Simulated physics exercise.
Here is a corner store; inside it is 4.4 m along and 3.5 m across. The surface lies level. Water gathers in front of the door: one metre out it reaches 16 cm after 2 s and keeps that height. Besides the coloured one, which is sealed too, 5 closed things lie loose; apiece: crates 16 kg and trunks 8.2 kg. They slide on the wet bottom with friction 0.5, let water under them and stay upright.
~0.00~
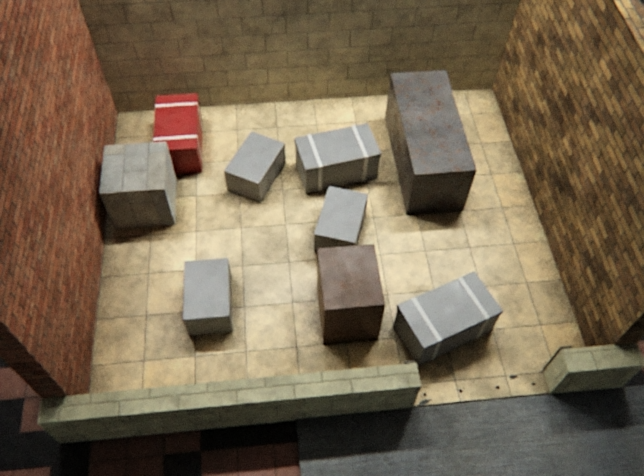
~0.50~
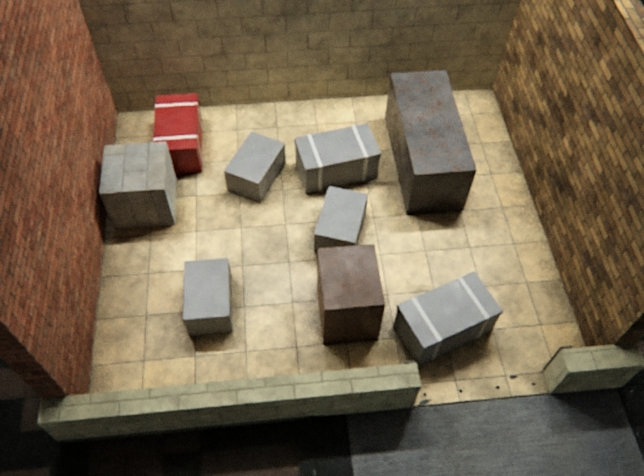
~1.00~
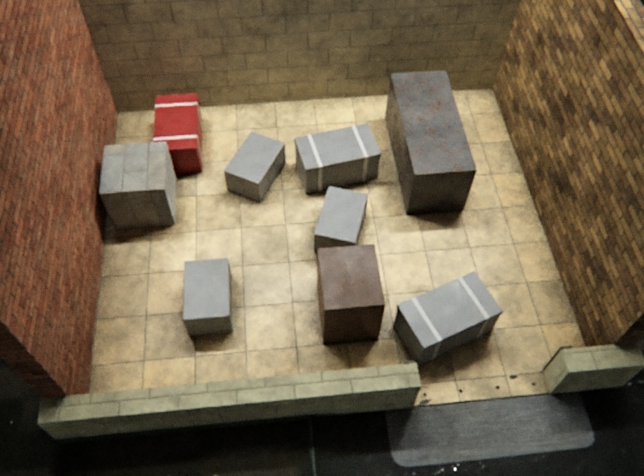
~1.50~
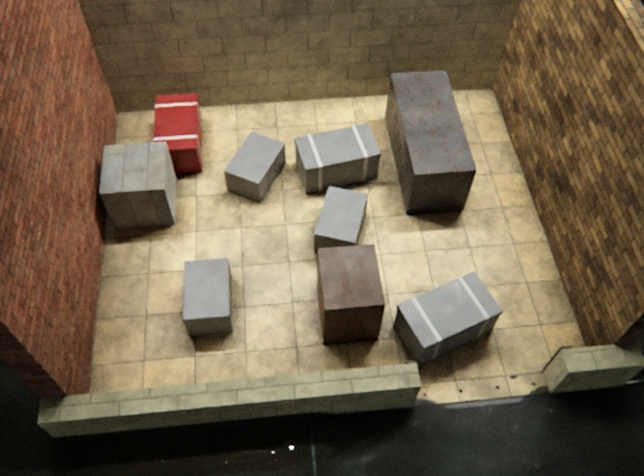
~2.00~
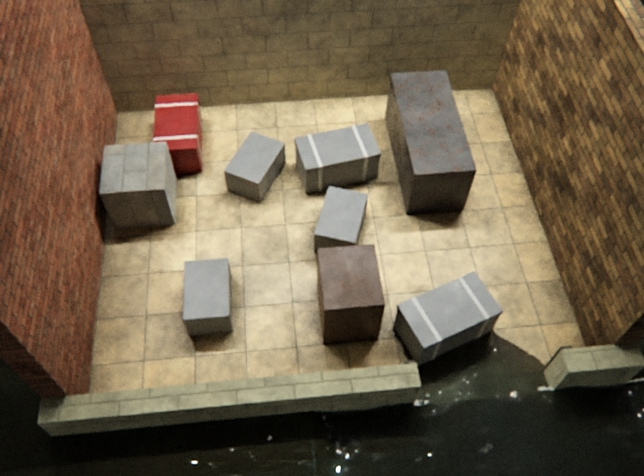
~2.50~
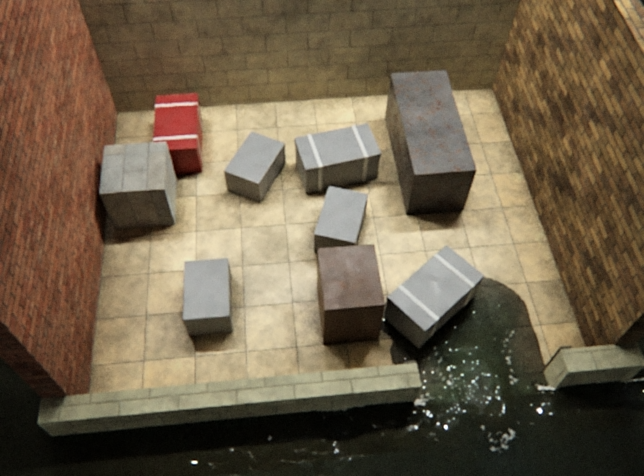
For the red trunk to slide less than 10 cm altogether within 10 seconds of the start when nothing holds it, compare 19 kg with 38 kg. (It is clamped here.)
I expect that only the larger load is enough.
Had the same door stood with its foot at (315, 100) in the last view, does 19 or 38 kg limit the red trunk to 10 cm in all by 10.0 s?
Then the lower weight is enough.
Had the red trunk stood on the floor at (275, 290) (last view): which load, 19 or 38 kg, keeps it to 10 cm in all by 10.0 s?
The smaller is enough.
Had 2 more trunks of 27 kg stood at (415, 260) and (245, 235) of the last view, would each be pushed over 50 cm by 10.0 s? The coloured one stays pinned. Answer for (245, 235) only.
It is less.
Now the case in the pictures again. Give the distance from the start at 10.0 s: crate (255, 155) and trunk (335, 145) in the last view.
In that order: 5 cm, 120 cm.
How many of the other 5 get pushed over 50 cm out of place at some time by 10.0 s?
That makes 3.
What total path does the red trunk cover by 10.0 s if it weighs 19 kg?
About 40 cm.
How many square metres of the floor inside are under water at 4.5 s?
About 6.0 m2.
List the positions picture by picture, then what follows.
The first picture shows the red trunk at (176, 121), on the bottom; 0.0 m2 under water; 0 of 6 have shifted.
The second picture shows the red trunk at (176, 121), on the bottom; 0.0 m2 under water; 0 of 6 have shifted.
The third picture shows the red trunk at (176, 121), on the bottom; water covers 0.0 m2; 0 of 6 have shifted.
The fourth picture shows the red trunk at (176, 121) rests on the ground; water covers 0.0 m2; 0 of 6 have shifted.
The fifth picture shows the red trunk at (176, 121) rests on the ground; 0.3 m2 under water; 0 of 6 have shifted.
The sixth picture shows the red trunk at (176, 121), on the bottom; water covers 1.0 m2; 1 of 6 have shifted.
After 3.5 s the red trunk would be 0 cm from its start with 19 kg and 0 cm from its start with 38 kg; 0 cm of water round it then.
After 4.5 s the red trunk would be 0 cm from its start with 19 kg and 0 cm from its start with 38 kg; 0 cm of water round it then.
After 7.0 s the red trunk would be 0 cm from its start with 19 kg and 0 cm from its start with 38 kg; 2 cm of water round it then.
After 10.0 s the red trunk would be 35 cm from its start with 19 kg and 0 cm from its start with 38 kg; 6 cm of water round it then.
